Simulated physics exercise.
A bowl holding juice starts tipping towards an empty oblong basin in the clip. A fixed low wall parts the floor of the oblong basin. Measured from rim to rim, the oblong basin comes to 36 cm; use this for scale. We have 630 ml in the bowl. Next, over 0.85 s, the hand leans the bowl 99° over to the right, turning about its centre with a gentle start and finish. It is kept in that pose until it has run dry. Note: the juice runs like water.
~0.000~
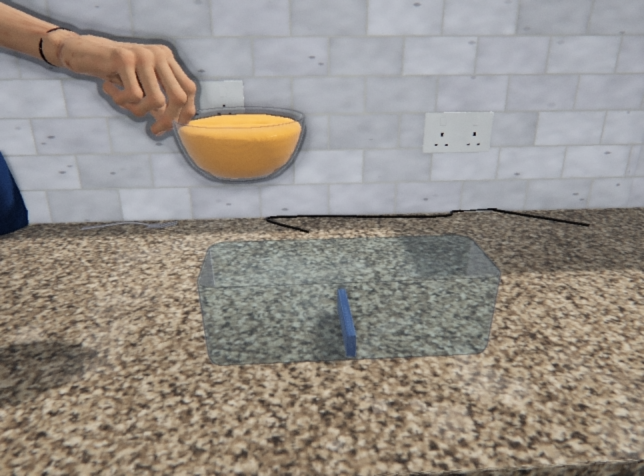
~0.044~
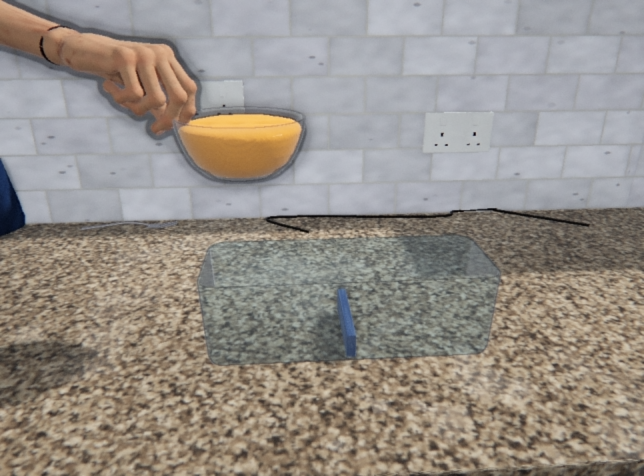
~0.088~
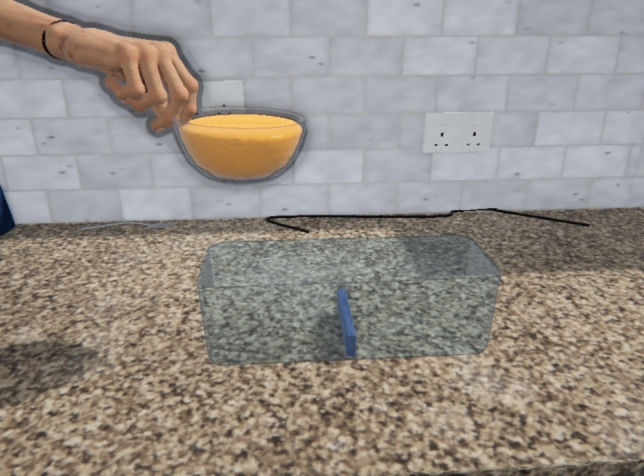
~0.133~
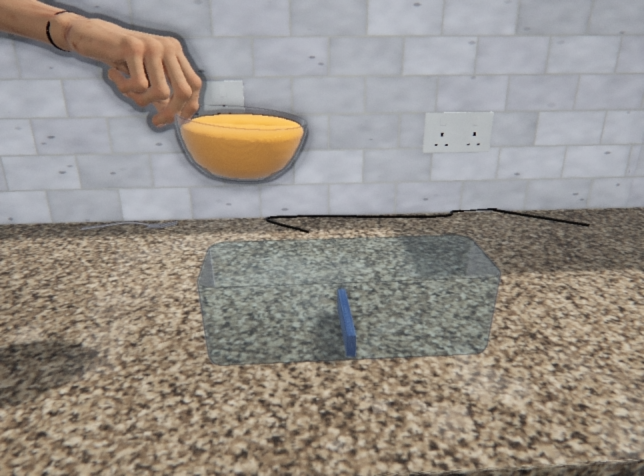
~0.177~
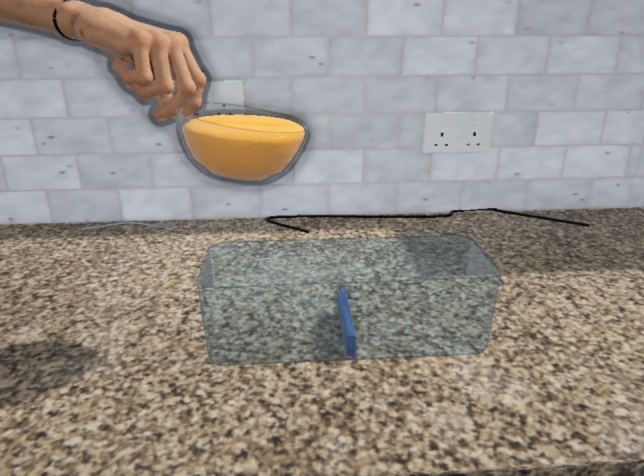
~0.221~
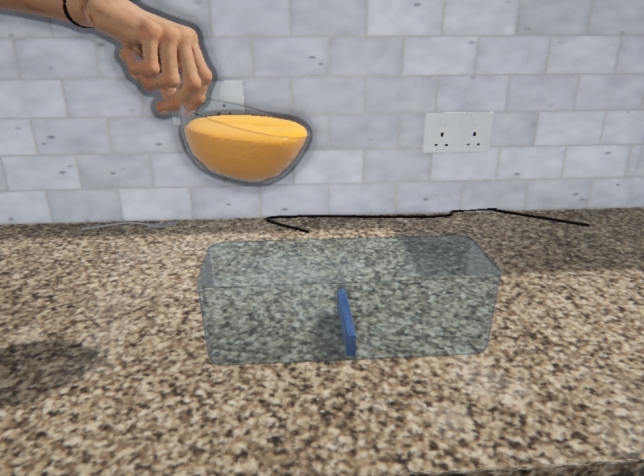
In this clip, a hand holds a yellow-orange bowl above and to the left of the centre of a clear oblong basin with a blue divider on a speckled countertop, then slowly leans the bowl slightly to the right.
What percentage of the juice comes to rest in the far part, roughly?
63 %.
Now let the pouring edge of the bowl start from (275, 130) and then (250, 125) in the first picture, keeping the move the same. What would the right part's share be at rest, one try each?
The first try gives around 25 percent, the second around 15 percent.
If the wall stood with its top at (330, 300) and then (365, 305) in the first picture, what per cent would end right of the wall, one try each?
Respectively close to 80 and 35 %.
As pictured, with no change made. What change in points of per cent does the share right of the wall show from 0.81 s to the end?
Result: A decrease, close to 2.
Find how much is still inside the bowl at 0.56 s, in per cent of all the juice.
Some 32 % of it is still there.
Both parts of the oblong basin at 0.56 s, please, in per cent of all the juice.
3 left and 20 right, roughly.
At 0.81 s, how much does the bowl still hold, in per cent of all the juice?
2 %.
Then, 0.56 s in, the tilt is 73° and 32 per cent is still to pour, 3 is left of the wall and 20 right of it.
Then, 0.81 s in, the tilt is 98° and 2 per cent is still to pour, 28 is left of the wall and 64 right of it.
Then, 1.07 s in, the tilt is 99° and 0 per cent is still to pour, 34 is left of the wall and 65 right of it.
Then, 1.35 s in, the tilt is 99° and 0 per cent is still to pour, 37 is left of the wall and 63 right of it.
Finally, 37 per cent lies left of the wall, 63 right of it and 1 outside.
